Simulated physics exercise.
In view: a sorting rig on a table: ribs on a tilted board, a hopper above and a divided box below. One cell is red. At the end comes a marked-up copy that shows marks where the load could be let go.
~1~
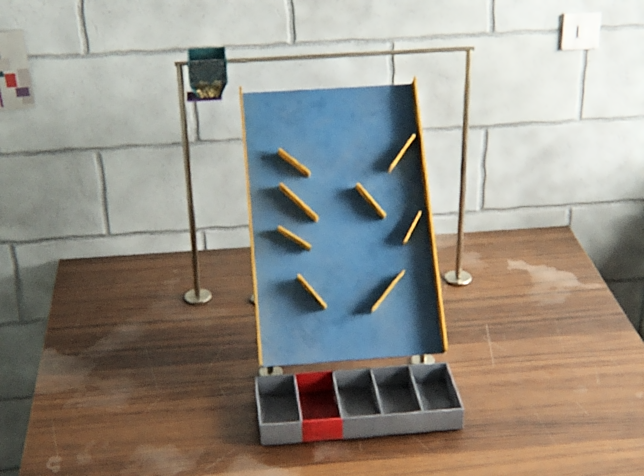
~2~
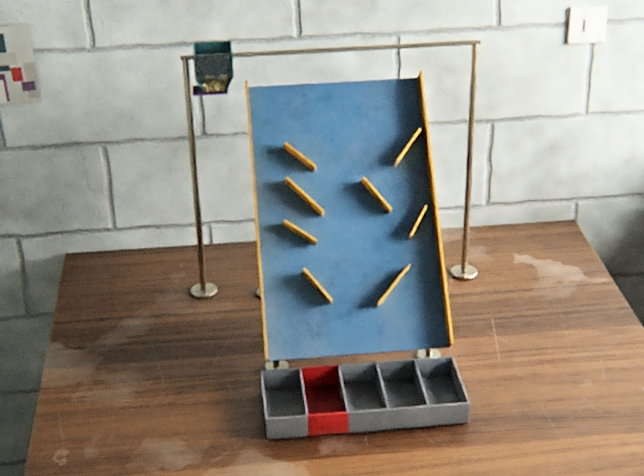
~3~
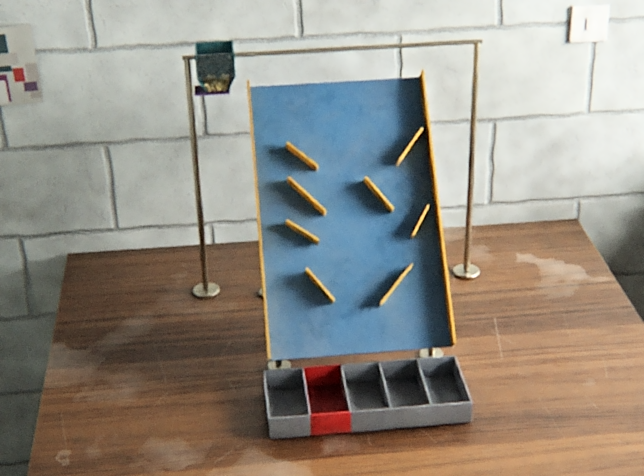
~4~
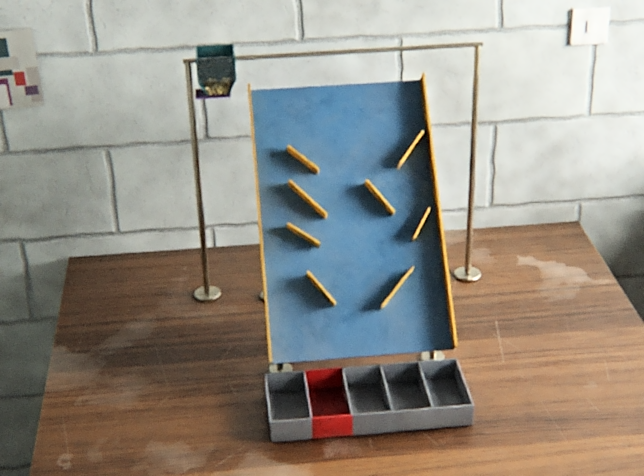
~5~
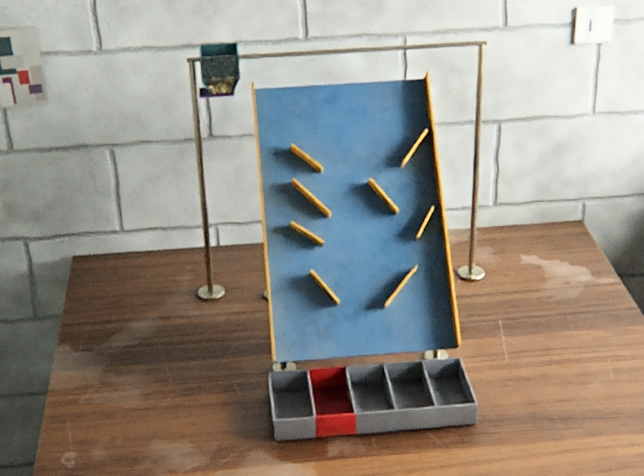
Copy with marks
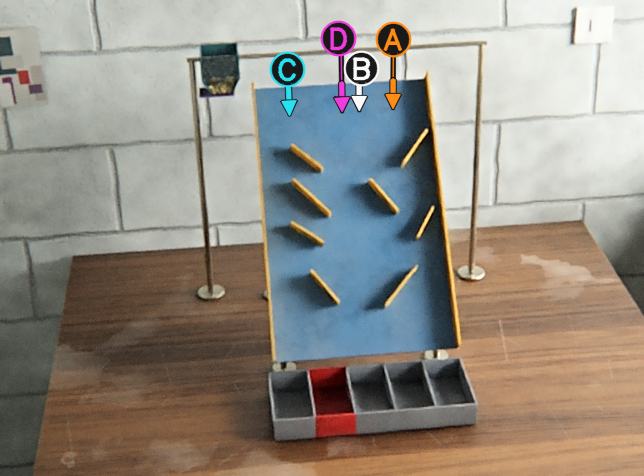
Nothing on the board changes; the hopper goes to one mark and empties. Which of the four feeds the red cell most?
Mark A.
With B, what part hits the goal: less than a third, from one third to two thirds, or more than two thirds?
Mark B gives less than a third.
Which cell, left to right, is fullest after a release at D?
It is the third one.
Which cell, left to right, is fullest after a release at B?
The third from the left.
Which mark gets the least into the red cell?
It is D.
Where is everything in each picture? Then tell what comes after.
The first frame shows hopper at (209, 88), soya beans, door shut.
The second frame shows ribs (285, 143) to (316, 166), (396, 162) to (421, 129), (286, 177) to (324, 211).
The third frame shows ribs (366, 177) to (393, 208), (286, 220) to (319, 240), (413, 235) to (429, 205).
The fourth frame shows ribs (308, 271) to (335, 303), (383, 306) to (414, 266).
The fifth frame shows red cell at (336, 424), number 2 of 5 from the left.
On the marked copy, mark A meets the board at (392, 103); mark B meets the board at (359, 105); mark C meets the board at (289, 110); mark D meets the board at (342, 106).
Choosing A, about half in the red cell, about half in other cells, a stray few outside the box.
Choosing B, about a quarter in the red cell, about two thirds in other cells, a small part outside the box.
Choosing C, a small part in the red cell, most in other cells, a small part outside the box.
Choosing D, a small part in the red cell, most in other cells, a small part outside the box.
